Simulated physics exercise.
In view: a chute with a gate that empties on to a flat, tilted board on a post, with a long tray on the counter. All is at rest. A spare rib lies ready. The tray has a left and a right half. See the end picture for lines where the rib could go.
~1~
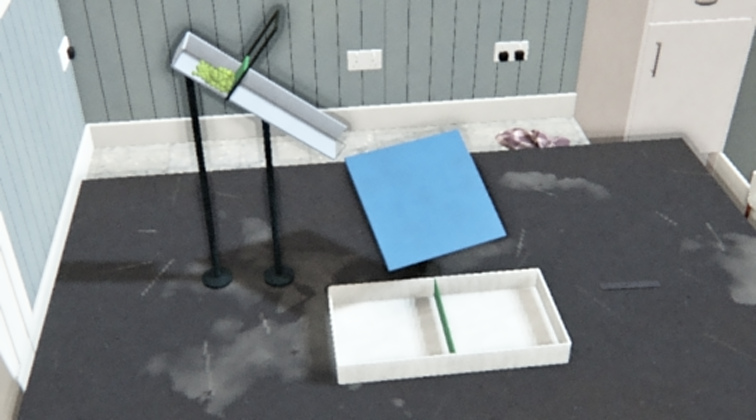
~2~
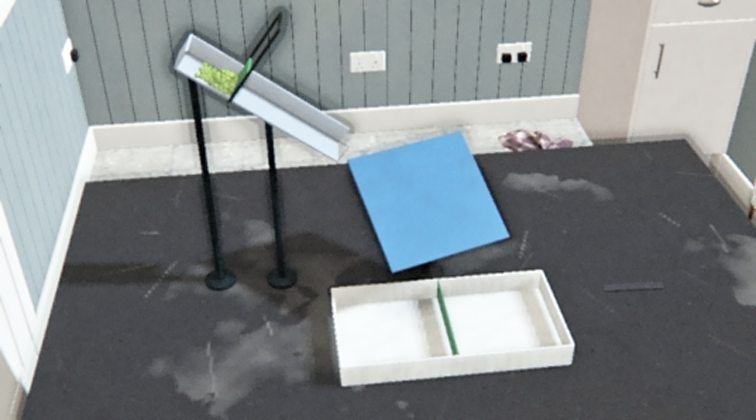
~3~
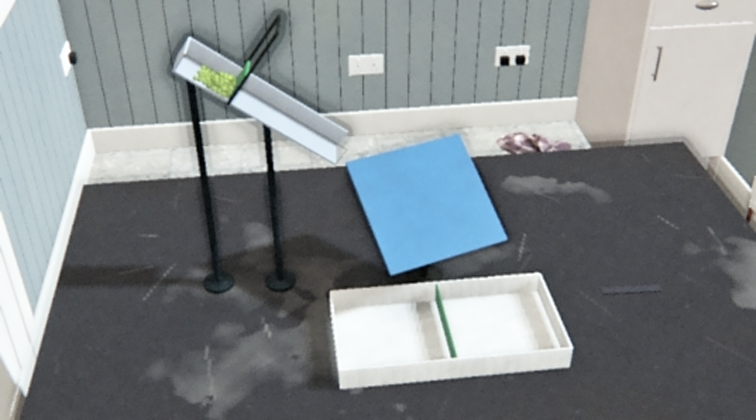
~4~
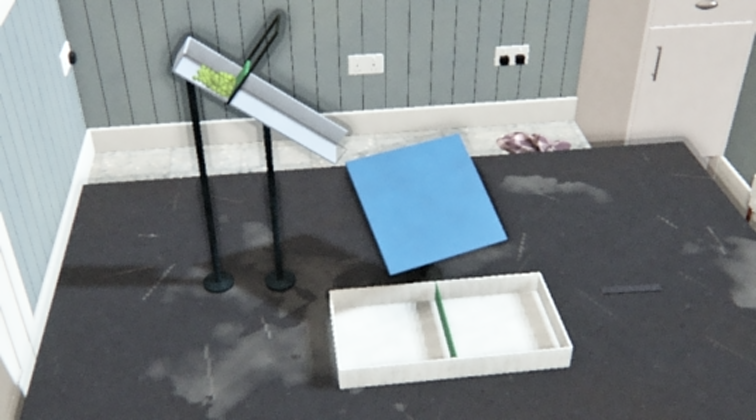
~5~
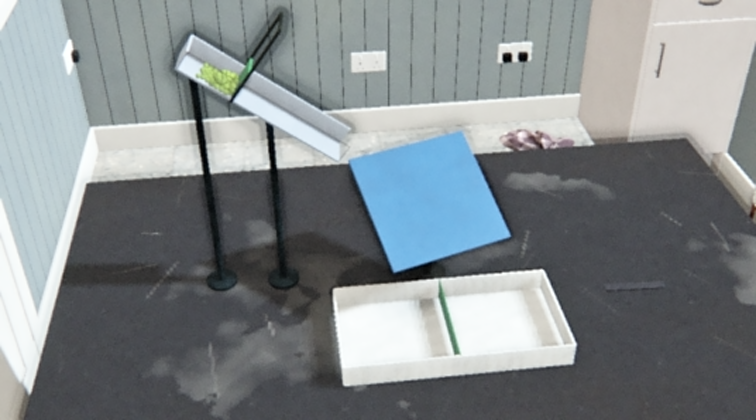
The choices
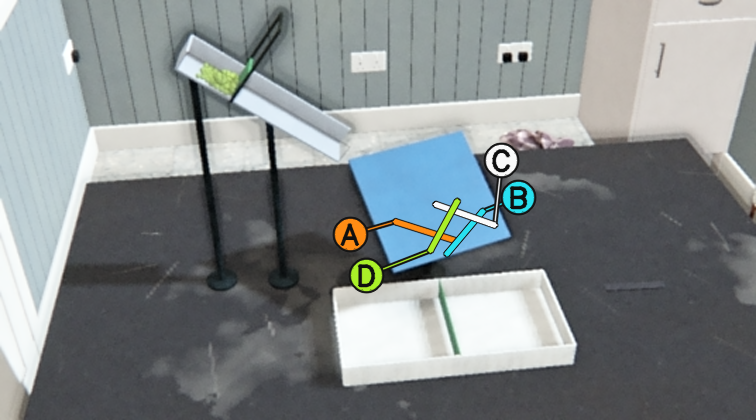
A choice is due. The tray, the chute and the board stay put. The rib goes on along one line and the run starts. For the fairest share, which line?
I would pick line B.
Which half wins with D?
Left.
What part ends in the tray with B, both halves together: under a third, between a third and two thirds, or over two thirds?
Line B gives over two thirds.
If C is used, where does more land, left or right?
Right.
On the marked copy, line A from (395, 221) to (456, 240); line B from (482, 211) to (446, 253); line C from (435, 204) to (494, 225); line D from (457, 201) to (430, 250).
With A, of what is caught, just a few in the left half, almost all in the right.
With B, of what is caught, roughly half in the left half, roughly half in the right.
With C, of what is caught, just a few in the left half, almost all in the right.
With D, of what is caught, the larger part in the left half, about a tenth in the right.
